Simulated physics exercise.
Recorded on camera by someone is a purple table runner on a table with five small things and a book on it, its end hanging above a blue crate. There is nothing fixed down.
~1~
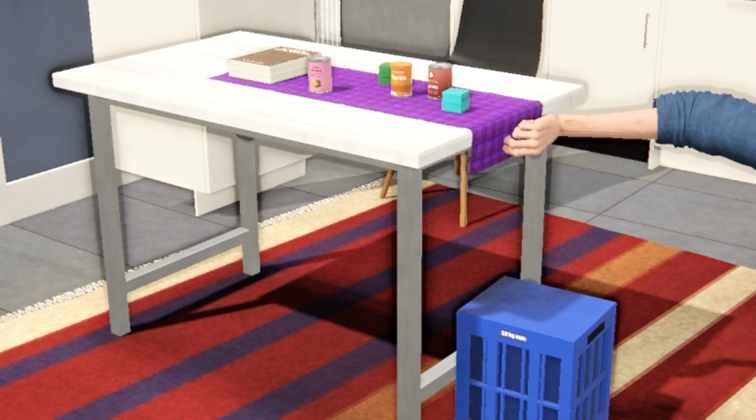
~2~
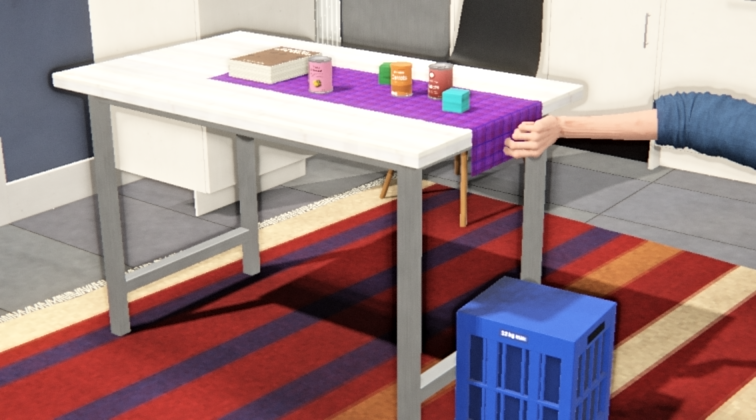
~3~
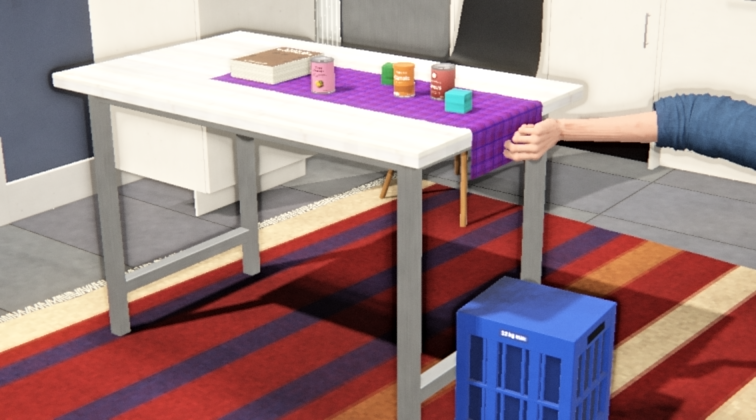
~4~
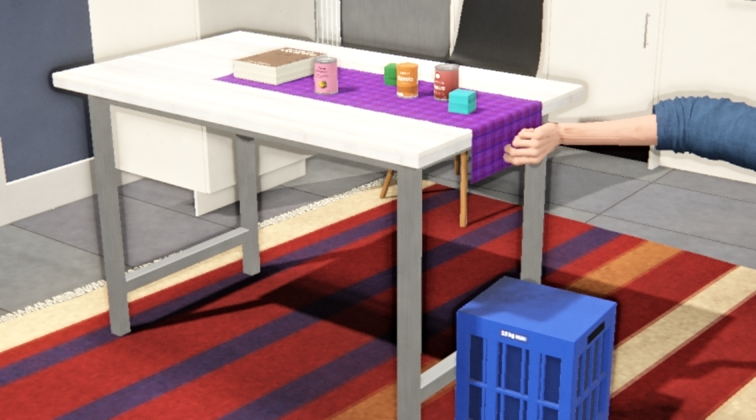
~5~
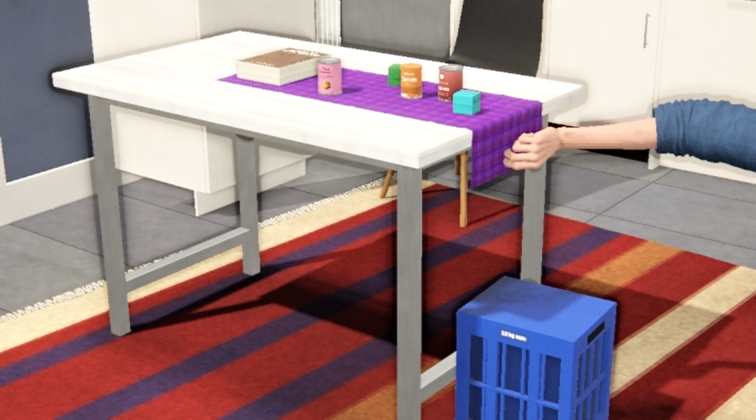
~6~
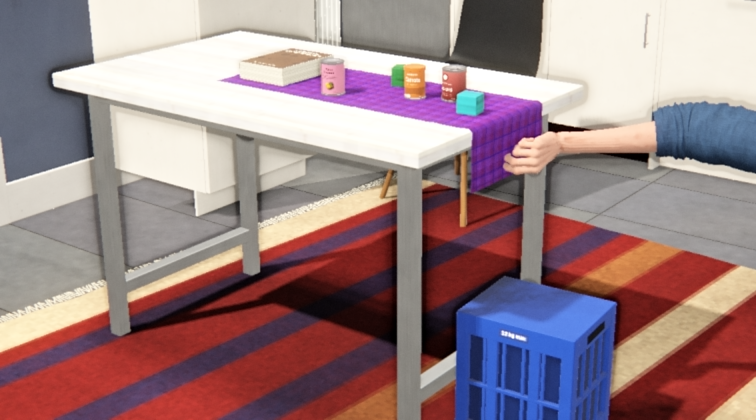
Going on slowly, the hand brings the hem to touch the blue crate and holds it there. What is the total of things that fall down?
Count them up and you get three things gone over the edge.
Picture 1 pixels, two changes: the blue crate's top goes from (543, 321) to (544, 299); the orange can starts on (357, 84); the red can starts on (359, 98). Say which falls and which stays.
In the end the orange can rides it out; meanwhile the red can rides it out.
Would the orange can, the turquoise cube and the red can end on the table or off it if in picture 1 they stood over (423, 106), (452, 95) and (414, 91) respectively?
Watch the orange can go down, the turquoise cube go down and the red can go down.
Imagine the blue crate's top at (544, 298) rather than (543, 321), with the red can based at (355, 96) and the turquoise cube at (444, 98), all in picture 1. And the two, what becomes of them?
Red can stays, turquoise cube is gone.
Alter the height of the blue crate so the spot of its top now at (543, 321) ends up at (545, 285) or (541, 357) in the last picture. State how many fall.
First case 2, second 4.
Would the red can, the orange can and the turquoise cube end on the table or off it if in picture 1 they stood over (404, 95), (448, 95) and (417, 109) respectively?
The red can ends up knocked off; the orange can ends up knocked off; the turquoise cube ends up knocked off.
Early on, hem near (507, 228); turquoise cube gone.
Midway, hem near (507, 280); turquoise cube and red can gone.
Finally, hem on the crate; turquoise cube, red can and orange can gone. The table loses three.
